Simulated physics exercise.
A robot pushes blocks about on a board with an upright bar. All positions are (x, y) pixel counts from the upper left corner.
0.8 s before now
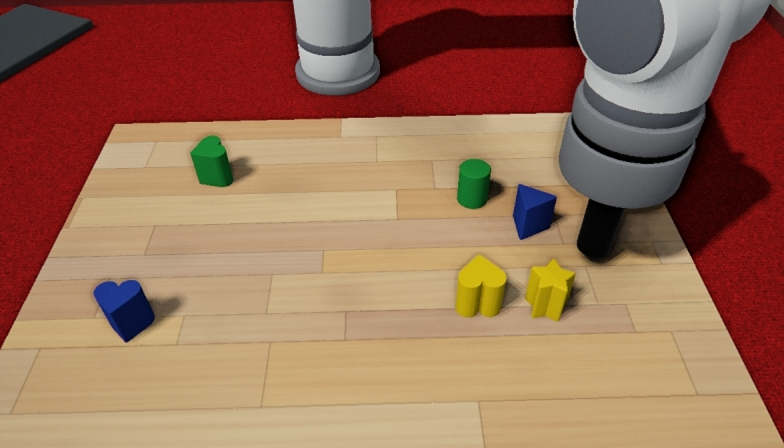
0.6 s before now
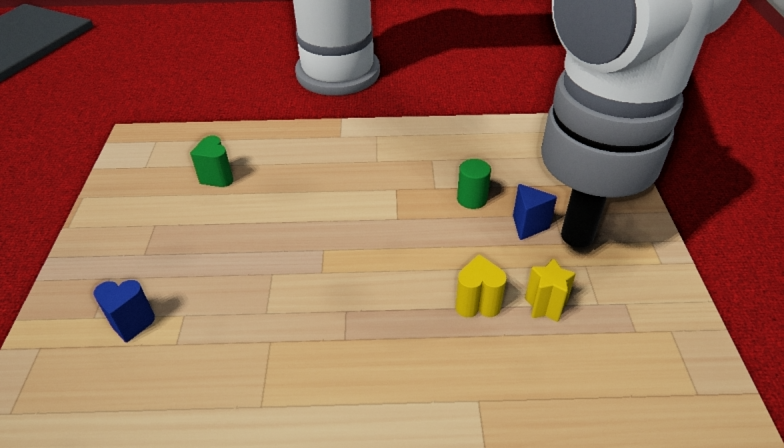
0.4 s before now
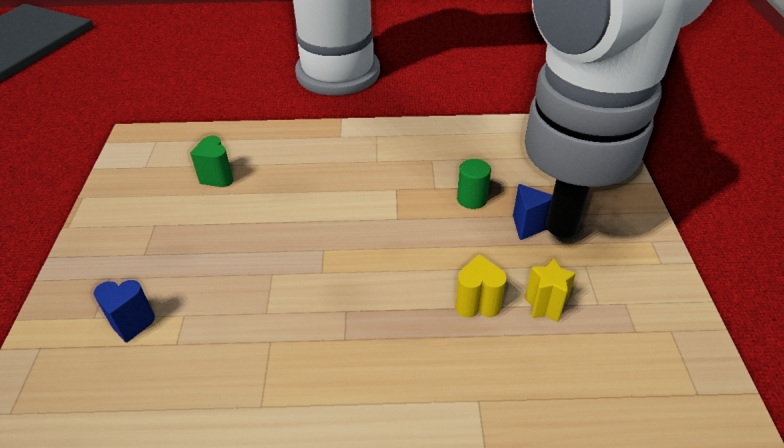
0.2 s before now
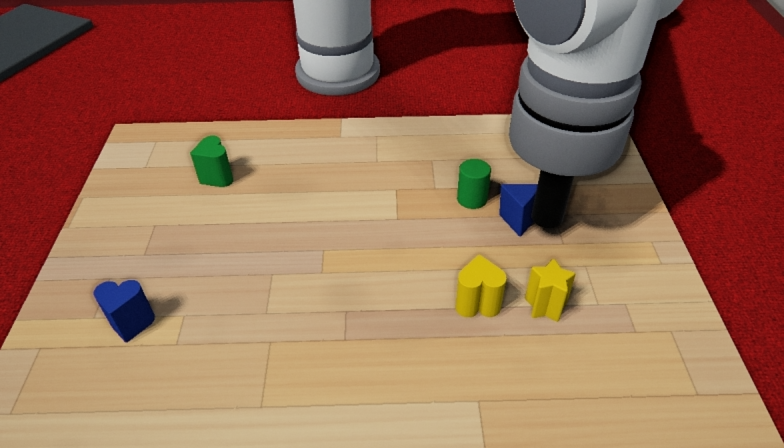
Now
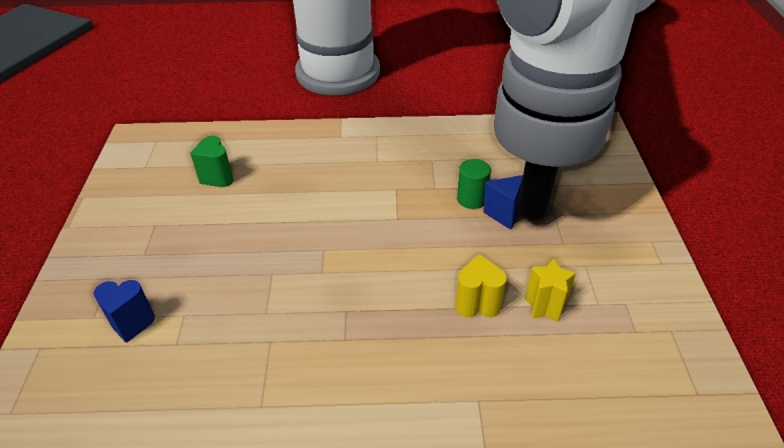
On a wooden board, a robot arm moves left with its black bar, pushing a blue triangular block toward a green cylinder.
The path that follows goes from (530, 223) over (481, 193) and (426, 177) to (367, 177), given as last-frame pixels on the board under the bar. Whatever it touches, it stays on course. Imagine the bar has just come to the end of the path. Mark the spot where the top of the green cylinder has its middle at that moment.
I'd place it at (396, 165), taking the centre of its top.
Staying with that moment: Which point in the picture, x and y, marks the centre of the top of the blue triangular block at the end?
The middle of its upper face will lie at (470, 176).
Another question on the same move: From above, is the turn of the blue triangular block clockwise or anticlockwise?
Rotates counter-clockwise.
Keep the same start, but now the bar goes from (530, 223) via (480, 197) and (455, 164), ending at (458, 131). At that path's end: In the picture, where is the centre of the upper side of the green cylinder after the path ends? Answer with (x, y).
It sits at (437, 154).
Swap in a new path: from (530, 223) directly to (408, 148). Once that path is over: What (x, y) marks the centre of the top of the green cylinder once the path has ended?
So, by the moment the path ends, you'll find the top centre of the green cylinder at (434, 157).
On the path given first. One third of the way, bar (482, 179); green cylinder (449, 161); blue triangular block (471, 177), turned 60° anticlockwise.
Two thirds of the way, bar (425, 163); green cylinder (411, 163); blue triangular block (470, 176), turned 70° anticlockwise.
At the end, bar (366, 164); green cylinder (396, 165); blue triangular block (470, 176), turned 70° anticlockwise.
